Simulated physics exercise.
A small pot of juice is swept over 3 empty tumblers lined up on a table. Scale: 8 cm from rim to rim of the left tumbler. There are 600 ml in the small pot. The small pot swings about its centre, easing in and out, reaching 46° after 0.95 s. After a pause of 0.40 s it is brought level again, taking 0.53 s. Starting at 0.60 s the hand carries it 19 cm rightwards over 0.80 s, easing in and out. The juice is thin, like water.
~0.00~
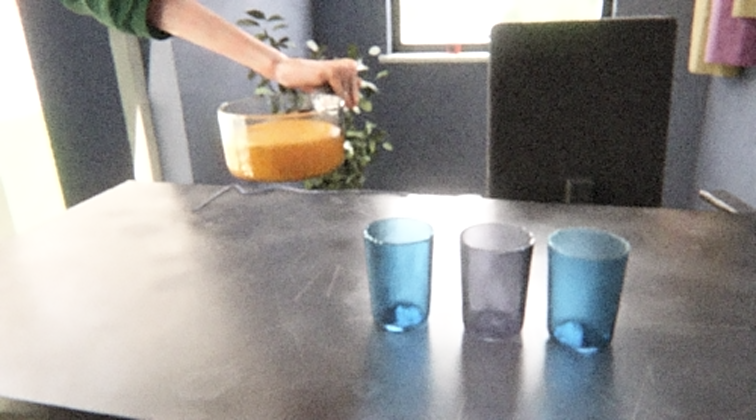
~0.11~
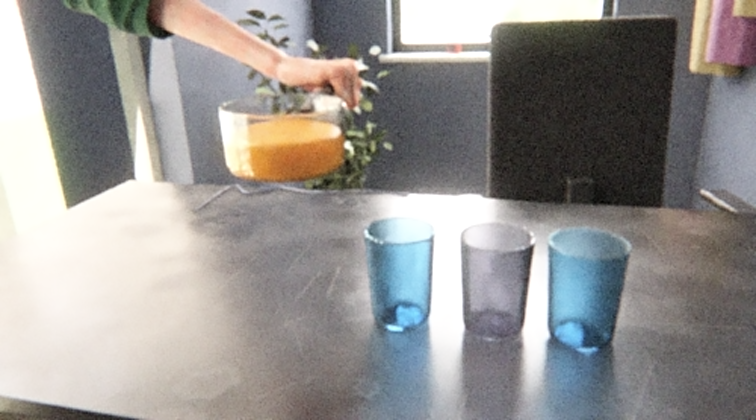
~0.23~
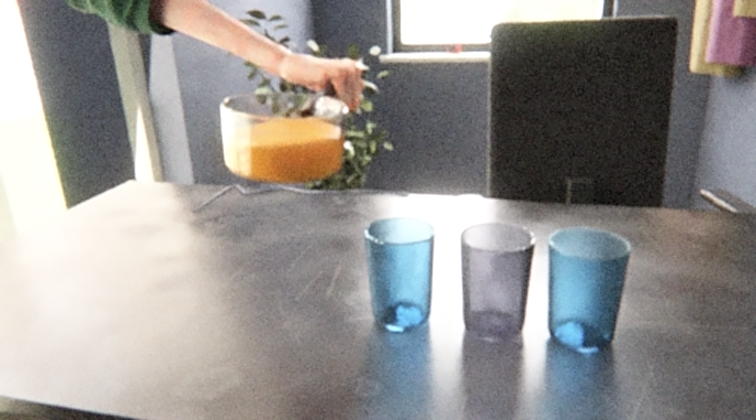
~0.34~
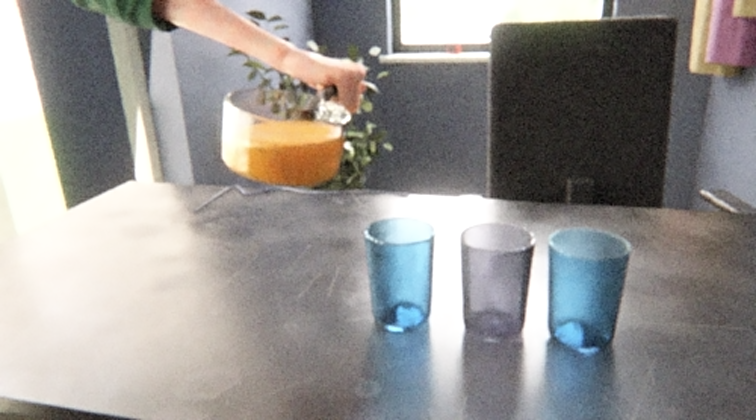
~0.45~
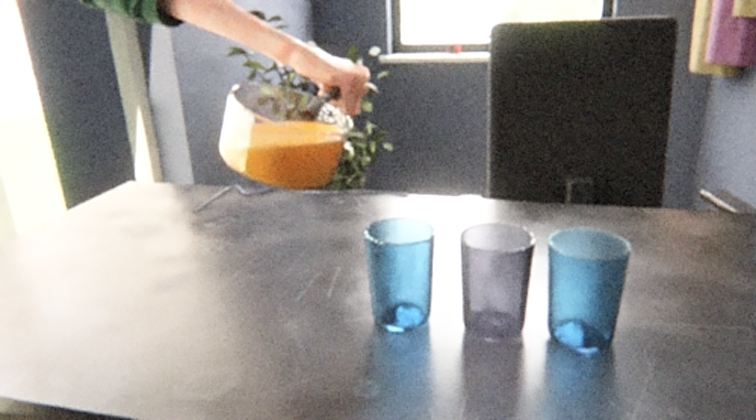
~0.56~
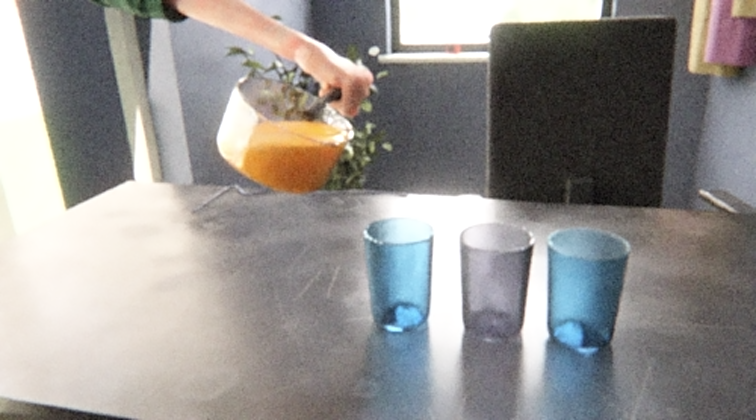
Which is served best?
The right one catches the most.
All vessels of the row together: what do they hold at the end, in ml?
About 210 ml.
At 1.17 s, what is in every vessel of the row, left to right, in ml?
About 20 ml left, 60 ml middle, 0 ml right.
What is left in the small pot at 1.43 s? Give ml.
About 310 ml.
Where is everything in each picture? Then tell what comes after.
In the first picture, it leans 0°; its right rim is at (339, 107); the juice meets the walls at (235, 130) and (340, 133); the left tumbler's rim runs from (366, 229) to (434, 234); the middle tumbler's rim runs from (460, 236) to (533, 241); the right tumbler's rim runs from (549, 242) to (628, 247).
In the second picture, it leans 2°; its right rim is at (341, 109); the juice meets the walls at (236, 130) and (341, 133).
In the third picture, it leans 6°; its right rim is at (343, 114); the juice meets the walls at (236, 131) and (341, 134).
In the fourth picture, it leans 13°; its right rim is at (346, 122); the juice meets the walls at (235, 130) and (342, 135).
In the fifth picture, it leans 21°; its right rim is at (347, 132); the juice meets the walls at (233, 131) and (345, 135).
In the sixth picture, it leans 30°; its right rim is at (347, 141); the juice meets the walls at (232, 129) and (348, 135).
Then, 0.91 s in, the tilt is 46° and from the left they hold 10 ml, 0 ml, 0 ml, the small pot 565 ml, and 0 ml is on the table.
Then, 1.17 s in, the tilt is 46° and from the left they hold 15 ml, 55 ml, 0 ml, the small pot 415 ml, and 10 ml is on the table.
Then, 1.43 s in, the tilt is 43° and from the left they hold 15 ml, 60 ml, 85 ml, the small pot 315 ml, and 70 ml is on the table.
Then, 1.72 s in, the tilt is 9° and from the left they hold 15 ml, 65 ml, 130 ml, the small pot 310 ml, and 90 ml is on the table.
Finally, from the left they hold 15 ml, 65 ml, 130 ml, the small pot 310 ml, and 90 ml is on the table.
